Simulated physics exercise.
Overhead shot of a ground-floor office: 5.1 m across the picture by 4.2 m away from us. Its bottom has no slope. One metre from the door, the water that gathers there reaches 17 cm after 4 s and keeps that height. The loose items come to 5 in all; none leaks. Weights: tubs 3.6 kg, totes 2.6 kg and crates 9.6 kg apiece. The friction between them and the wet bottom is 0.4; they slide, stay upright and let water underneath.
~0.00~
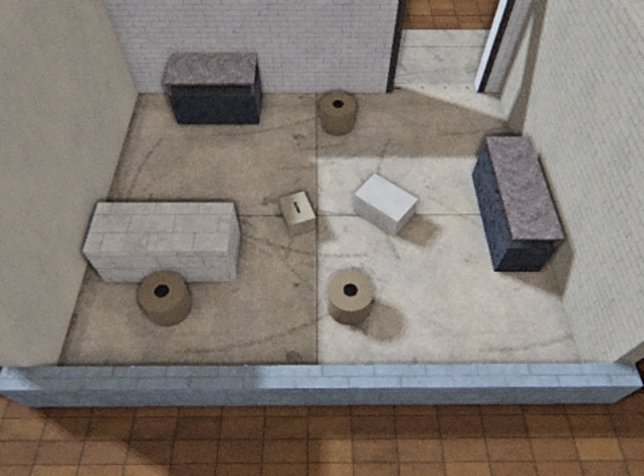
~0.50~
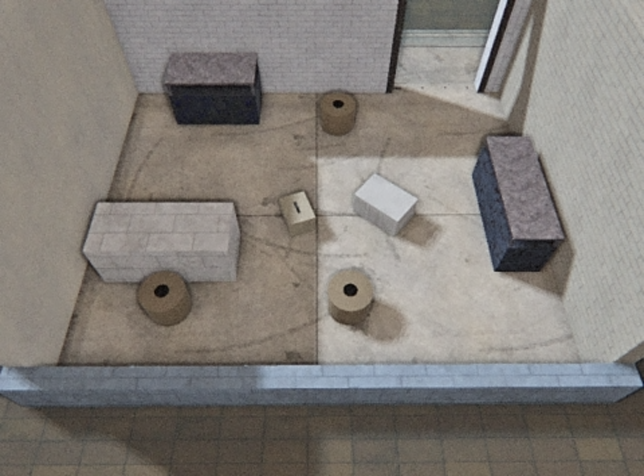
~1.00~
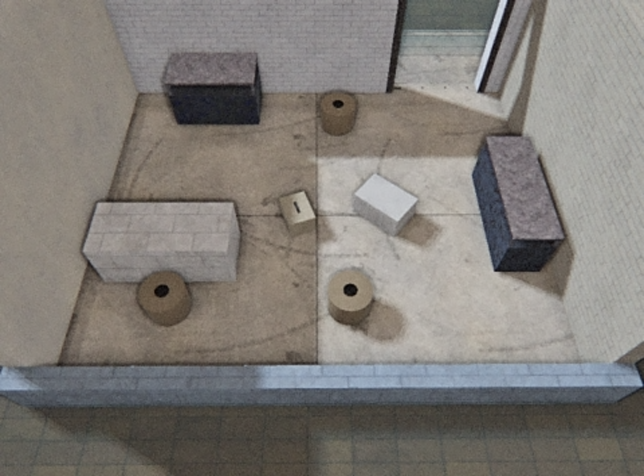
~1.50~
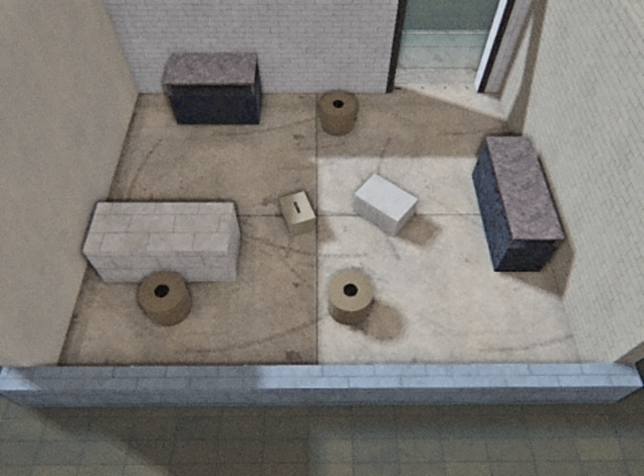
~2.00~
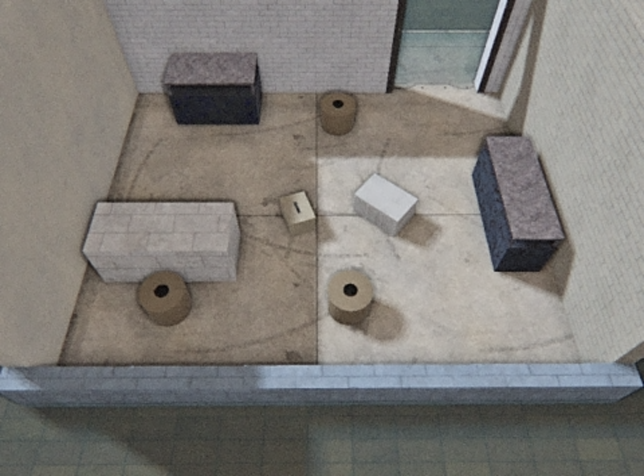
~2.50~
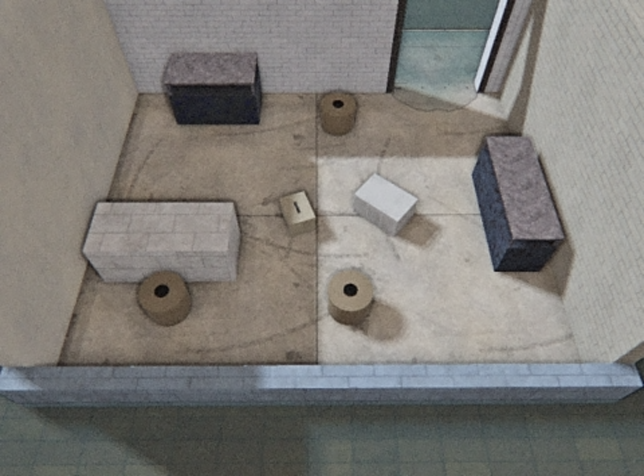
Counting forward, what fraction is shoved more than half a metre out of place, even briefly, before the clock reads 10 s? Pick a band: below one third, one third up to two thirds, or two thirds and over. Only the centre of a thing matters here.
The share is one third up to two thirds.
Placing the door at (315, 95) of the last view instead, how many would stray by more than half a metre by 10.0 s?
4.
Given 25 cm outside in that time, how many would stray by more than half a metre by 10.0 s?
Then the count would be 4.
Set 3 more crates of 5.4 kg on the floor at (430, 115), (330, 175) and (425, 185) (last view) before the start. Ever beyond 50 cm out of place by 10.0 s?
One by one, in that order: Above it, above it, above it.
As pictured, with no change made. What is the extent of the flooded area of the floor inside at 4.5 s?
About 4.5 m2.
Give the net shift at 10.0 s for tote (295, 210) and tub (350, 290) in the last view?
Respectively 50 and 140 centimetres.
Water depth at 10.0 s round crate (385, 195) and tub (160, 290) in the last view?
Depths: Near 7 cm, then near 3 cm.
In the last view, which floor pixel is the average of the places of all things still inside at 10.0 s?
At about (256, 261).
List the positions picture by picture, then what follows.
The first picture shows a tub at (162, 291), on the bottom; a tub at (338, 104), on the bottom; water covers 0.0 m2; 0 of 5 have shifted.
The second picture shows a tub at (162, 291) rests on the ground; a tub at (338, 104) rests on the ground; water covers 0.0 m2; 0 of 5 have shifted.
The third picture shows a tub at (162, 291), on the bottom; a tub at (338, 104), on the bottom; water covers 0.0 m2; 0 of 5 have shifted.
The fourth picture shows a tub at (162, 291), on the bottom; a tub at (338, 104), on the bottom; 0.0 m2 under water; 0 of 5 have shifted.
The fifth picture shows a tub at (162, 291), on the bottom; a tub at (338, 104), on the bottom; 0.0 m2 under water; 0 of 5 have shifted.
The sixth picture shows a tub at (162, 291), on the bottom; a tub at (338, 104), on the bottom; 0.3 m2 under water; 0 of 5 have shifted.
After 3.5 s 0 of 5 are over 50 cm from their spots; 0 afloat.
After 4.5 s 0 of 5 are over 50 cm from their spots; 0 afloat.
After 7.0 s 2 of 5 are over 50 cm from their spots; 0 afloat.
After 10.0 s 3 of 5 are over 50 cm from their spots, and 3 have been at some point; 3 afloat.
